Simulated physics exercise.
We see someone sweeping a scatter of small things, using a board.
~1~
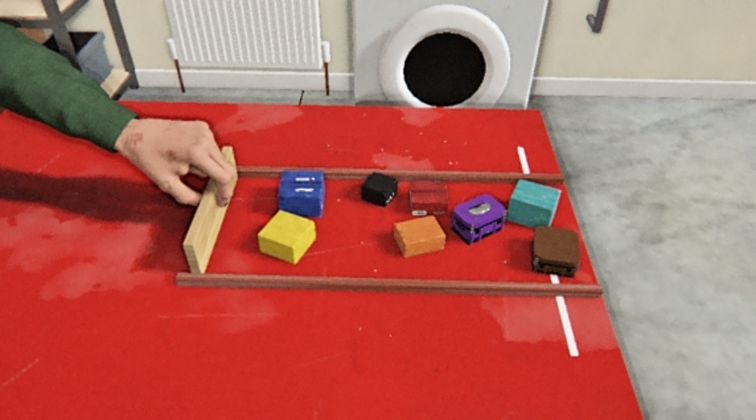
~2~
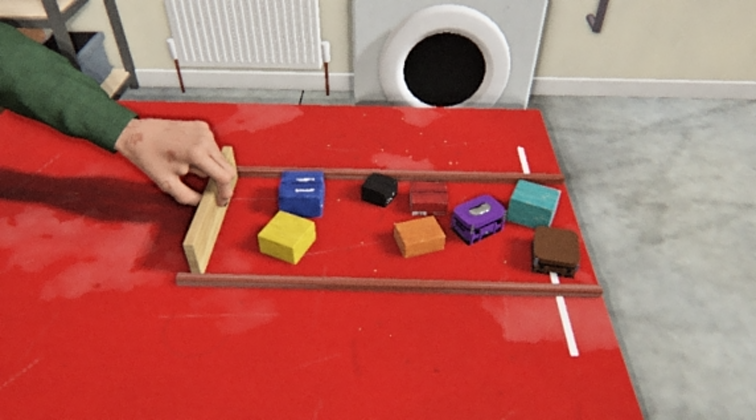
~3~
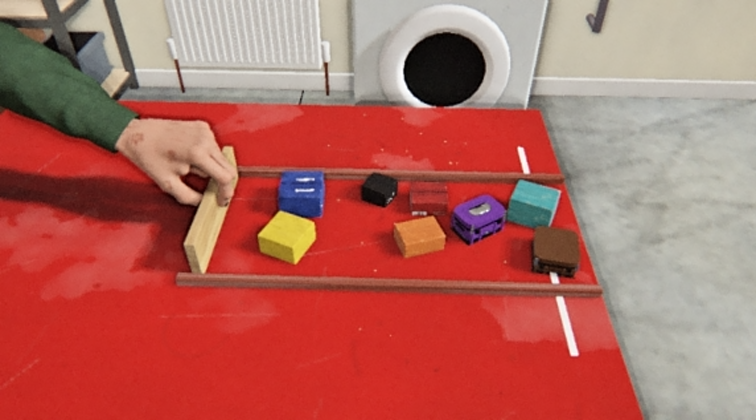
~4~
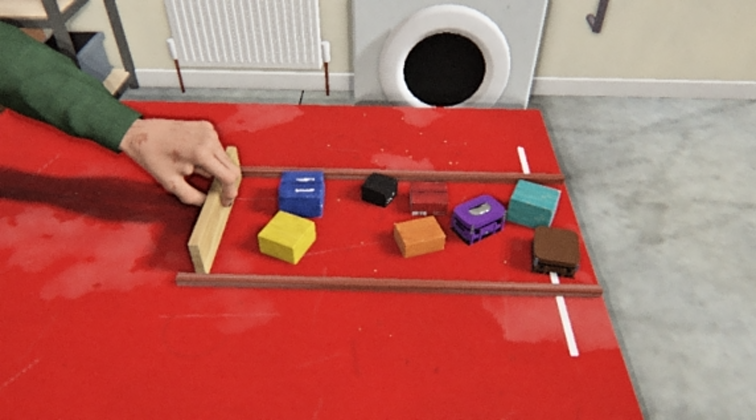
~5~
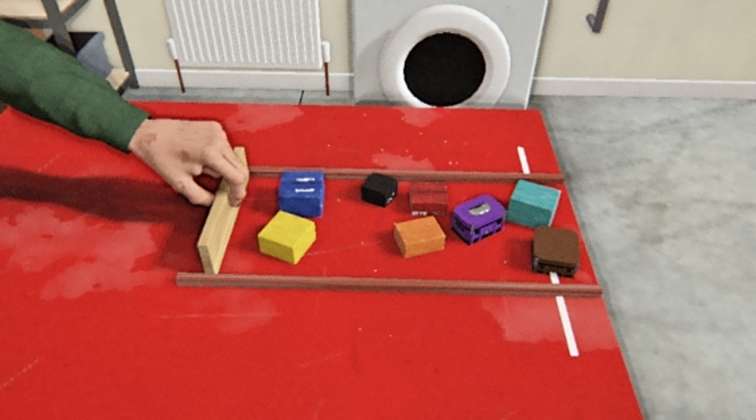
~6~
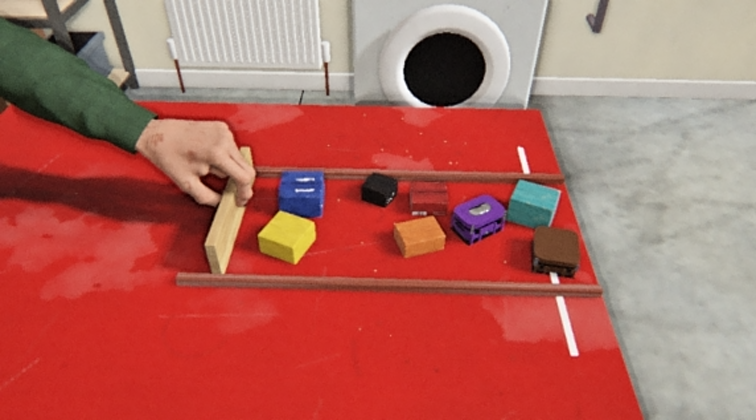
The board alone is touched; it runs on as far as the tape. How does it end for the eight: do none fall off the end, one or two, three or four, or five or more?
More than four go.
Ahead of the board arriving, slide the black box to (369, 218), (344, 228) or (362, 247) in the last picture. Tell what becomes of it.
Slips off; Slips off; Keeps its place.
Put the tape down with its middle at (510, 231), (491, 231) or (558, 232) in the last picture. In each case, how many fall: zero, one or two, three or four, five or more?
Going through the tapes in order, the count is three to four, then just one or two, then at least five.
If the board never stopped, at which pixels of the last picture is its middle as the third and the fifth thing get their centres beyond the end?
First roughly (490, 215), later roughly (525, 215).
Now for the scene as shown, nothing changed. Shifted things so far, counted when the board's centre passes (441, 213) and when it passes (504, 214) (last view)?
I get 7 at the one place and 8 at the other.
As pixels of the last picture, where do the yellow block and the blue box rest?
(568, 240) and (560, 201).
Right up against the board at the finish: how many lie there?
2 are in contact with it.
Soon after, none off yet; brown case at rest near (555, 252); turquoise block at rest near (533, 206); purple case at rest near (478, 219).
By the end, the number that fall off is five or more; fallen, black box, orange block, red box, purple case, turquoise block and brown case.
